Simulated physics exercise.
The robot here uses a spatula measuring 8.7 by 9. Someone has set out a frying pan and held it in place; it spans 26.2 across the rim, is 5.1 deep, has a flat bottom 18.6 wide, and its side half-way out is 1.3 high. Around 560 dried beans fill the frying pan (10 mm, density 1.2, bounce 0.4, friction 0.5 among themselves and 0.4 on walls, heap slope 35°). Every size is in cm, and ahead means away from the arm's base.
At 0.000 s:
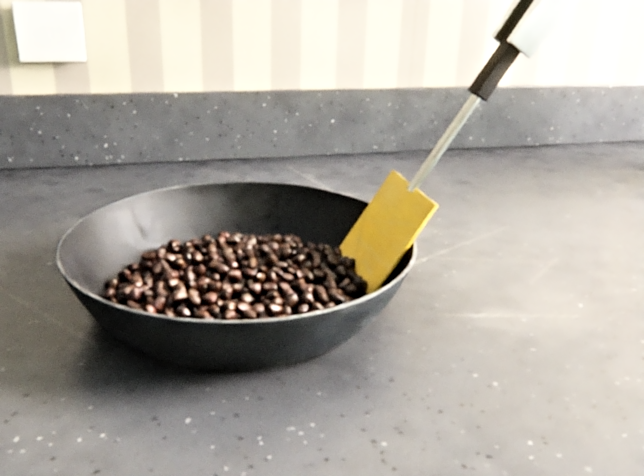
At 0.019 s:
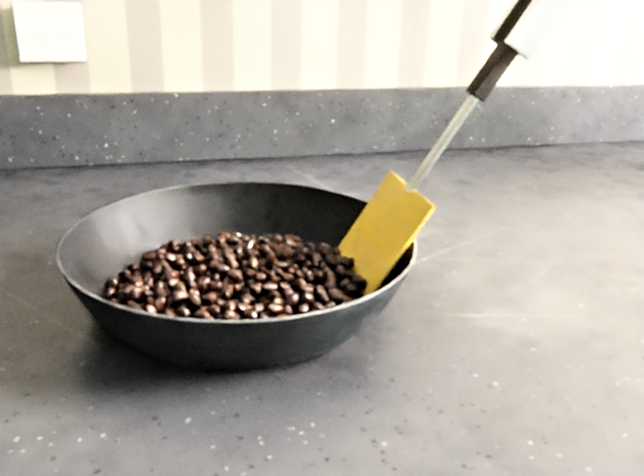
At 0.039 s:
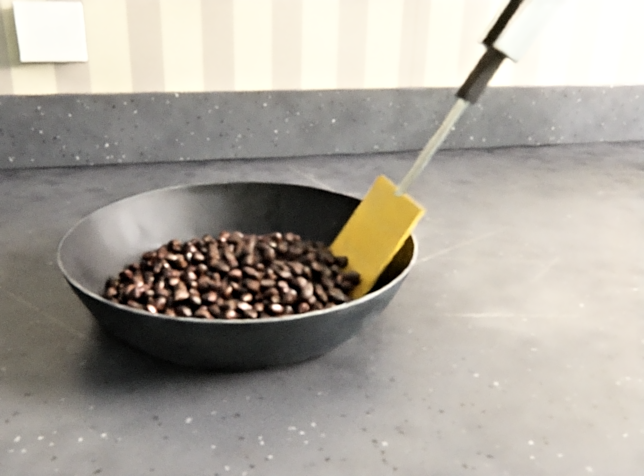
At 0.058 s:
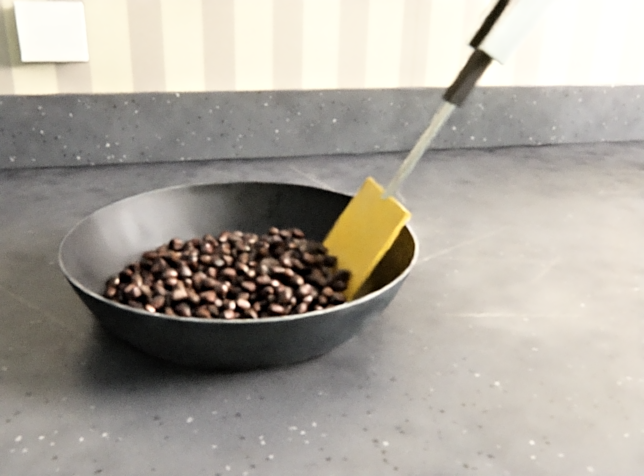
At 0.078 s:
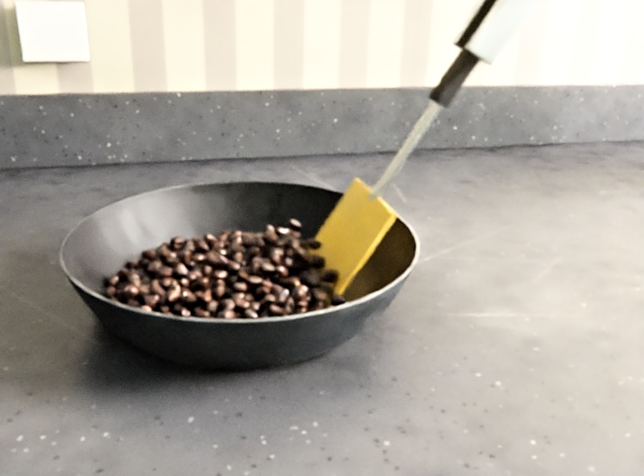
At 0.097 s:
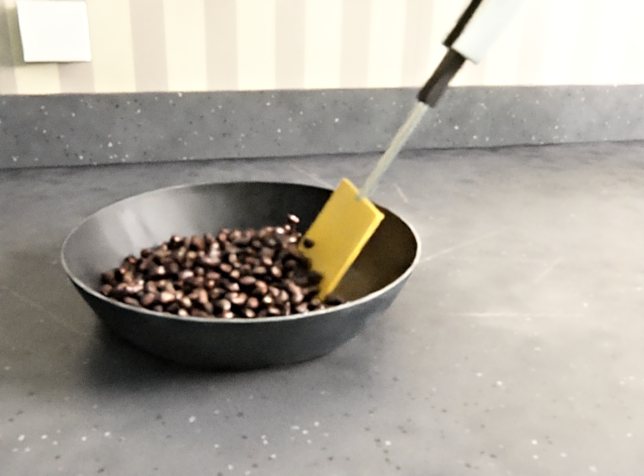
On a speckled grey countertop, a dark frying pan holds a heap of shiny brown beans, with a tilted yellow spatula resting against their right side. The spatula, on a robot arm, barely shifts at first, then slides left through the pan, pushing the nearest beans into a slightly higher mound.
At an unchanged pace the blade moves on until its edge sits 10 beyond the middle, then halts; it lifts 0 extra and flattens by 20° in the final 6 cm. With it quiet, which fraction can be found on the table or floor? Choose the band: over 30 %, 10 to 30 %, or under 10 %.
10 to 30 %.
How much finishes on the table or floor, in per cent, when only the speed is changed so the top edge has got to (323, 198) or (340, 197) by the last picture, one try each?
Respectively, around 20 and 20 per cent.
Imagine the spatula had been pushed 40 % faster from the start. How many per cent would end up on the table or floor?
About 20 in a hundred.
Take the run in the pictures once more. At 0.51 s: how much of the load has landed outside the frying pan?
Roughly 15 percent of it.
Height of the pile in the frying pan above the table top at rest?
Top of the heap: Roughly 6.5 cm above the table top.
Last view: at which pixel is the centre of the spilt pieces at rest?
Around pixel (19, 304).
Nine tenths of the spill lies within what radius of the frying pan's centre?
About 25 cm from the centre.
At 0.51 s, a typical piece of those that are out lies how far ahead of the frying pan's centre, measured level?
I reckon roughly 16 centimetres.
After 0.18 s, sloping 57°, highest piece 5 above the table; 563 in the frying pan.
After 0.27 s, sloping 50°, highest piece 7 above the table; 563 in the frying pan.
After 0.51 s, sloping 37°, highest piece 7 above the table; 480 in the frying pan, 80 on the table or floor, 3 on the blade or in flight.
After 1.56 s, sloping 37°, highest piece 6 above the table; 478 in the frying pan, 85 on the table or floor.
At rest, 478 in the frying pan, 85 on the table or floor. That is 15 % on the table or floor.
